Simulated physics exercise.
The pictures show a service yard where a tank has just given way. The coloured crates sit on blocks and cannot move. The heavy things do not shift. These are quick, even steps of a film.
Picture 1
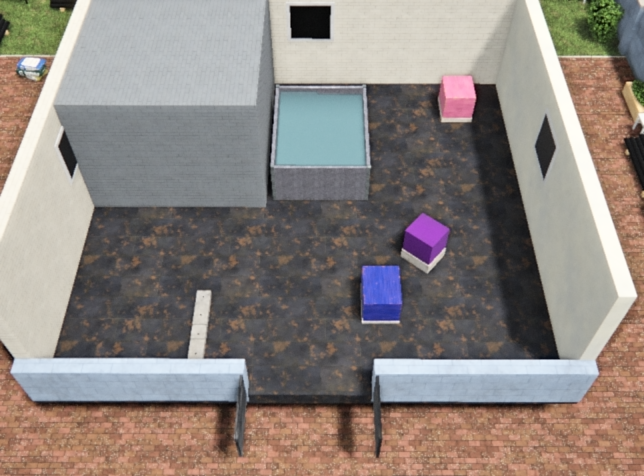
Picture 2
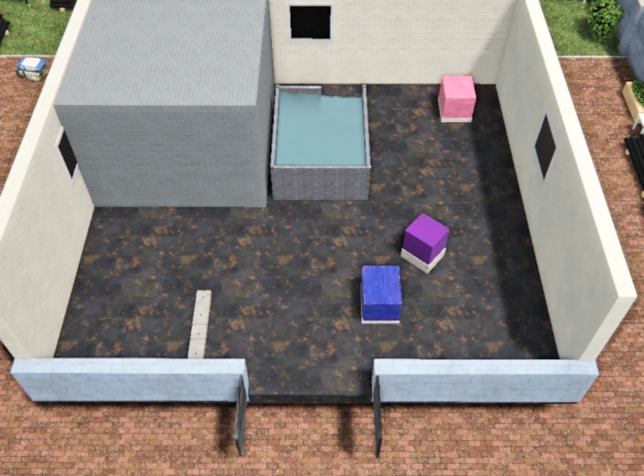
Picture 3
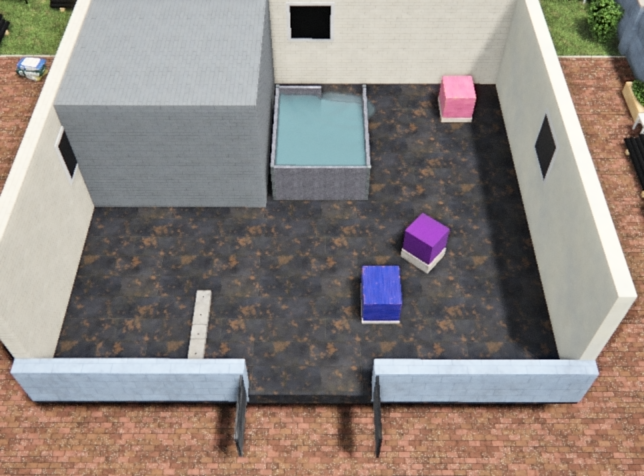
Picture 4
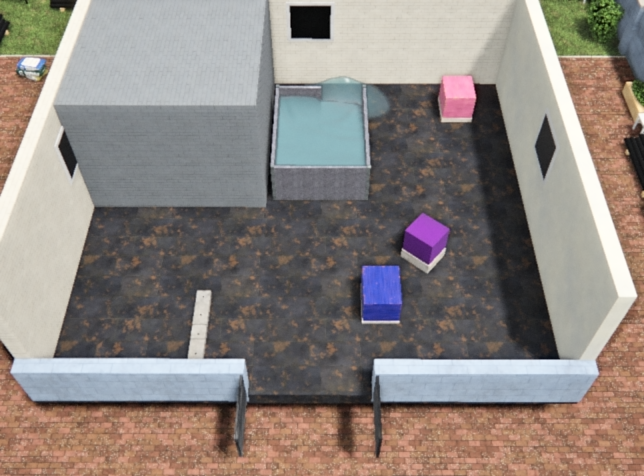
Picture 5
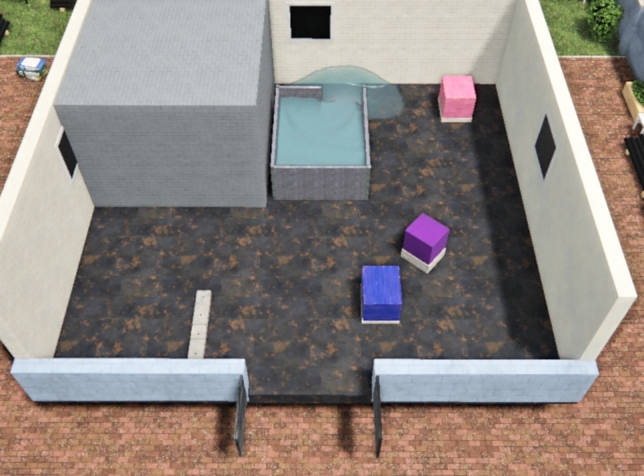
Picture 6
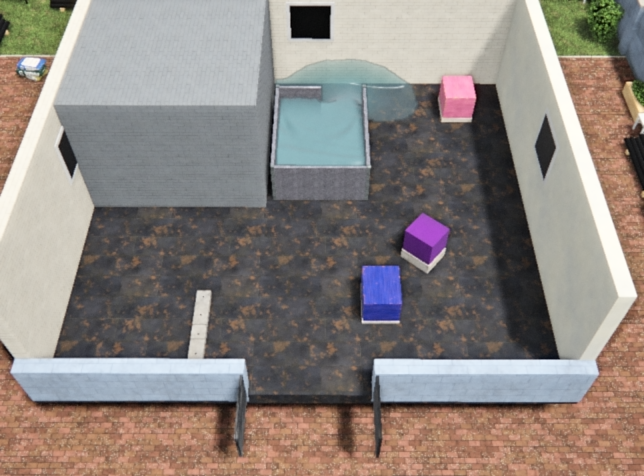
An open grey tank of pale blue water stands near the back wall of a walled yard with a dark, mottled floor, seen from high above the front opening. A large grey block fills the left, with a pink cube at back right and purple and blue cubes nearer. Water pours from the tank's far side and spreads rightward behind it, while the camera stays still.
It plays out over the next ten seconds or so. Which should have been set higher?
In the end: The blue crate is soaked; the purple crate keeps dry; the pink crate is soaked.
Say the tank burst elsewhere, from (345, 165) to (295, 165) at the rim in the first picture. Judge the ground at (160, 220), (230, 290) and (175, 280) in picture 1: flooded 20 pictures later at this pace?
In turn: Clear, awash, flooded.
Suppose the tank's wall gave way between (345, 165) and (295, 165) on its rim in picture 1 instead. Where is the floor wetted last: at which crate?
I say the one in pink.
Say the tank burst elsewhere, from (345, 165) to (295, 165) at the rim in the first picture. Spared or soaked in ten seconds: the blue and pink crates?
The blue crate is wetted, the pink crate is spared.
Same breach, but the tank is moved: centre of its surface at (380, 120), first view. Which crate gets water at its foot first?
The crate marked pink.
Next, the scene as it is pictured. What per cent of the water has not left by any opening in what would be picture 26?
Roughly 100 per cent.
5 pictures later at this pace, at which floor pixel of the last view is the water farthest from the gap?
Near (489, 85).
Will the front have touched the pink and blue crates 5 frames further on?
My reading: Pink: Already wet; blue: No.
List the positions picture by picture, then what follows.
The first picture shows the open tank at (321, 128) is whole and still.
In the second picture, water pours out on the open tank's far side and has run to a hidden place.
In the third picture, water pours out on the open tank's far side and has run to a hidden place.
In the fourth picture, the front is at (311, 85), out from the gap on the open tank's far side.
In the fifth picture, the front is at (392, 85), out from the gap on the open tank's far side.
In the sixth picture, the front is at (411, 85), out from the gap on the open tank's far side.
A moment on, water covers 10 % of the floor; the blue crate not reached, the purple crate not reached, the pink crate water round its plinth.
Next, water covers 20 % of the floor; the blue crate not reached, the purple crate not reached, the pink crate water round its plinth.
Then, water covers 45 % of the floor; the blue crate not reached, the purple crate water round its plinth, the pink crate water round its plinth.
Later, water covers 65 % of the floor; the blue crate water round its plinth, the purple crate water round its plinth, the pink crate water round its plinth.
In the end, water covers 85 % of the floor; the blue crate was topped, the purple crate stayed above the water, the pink crate was topped.
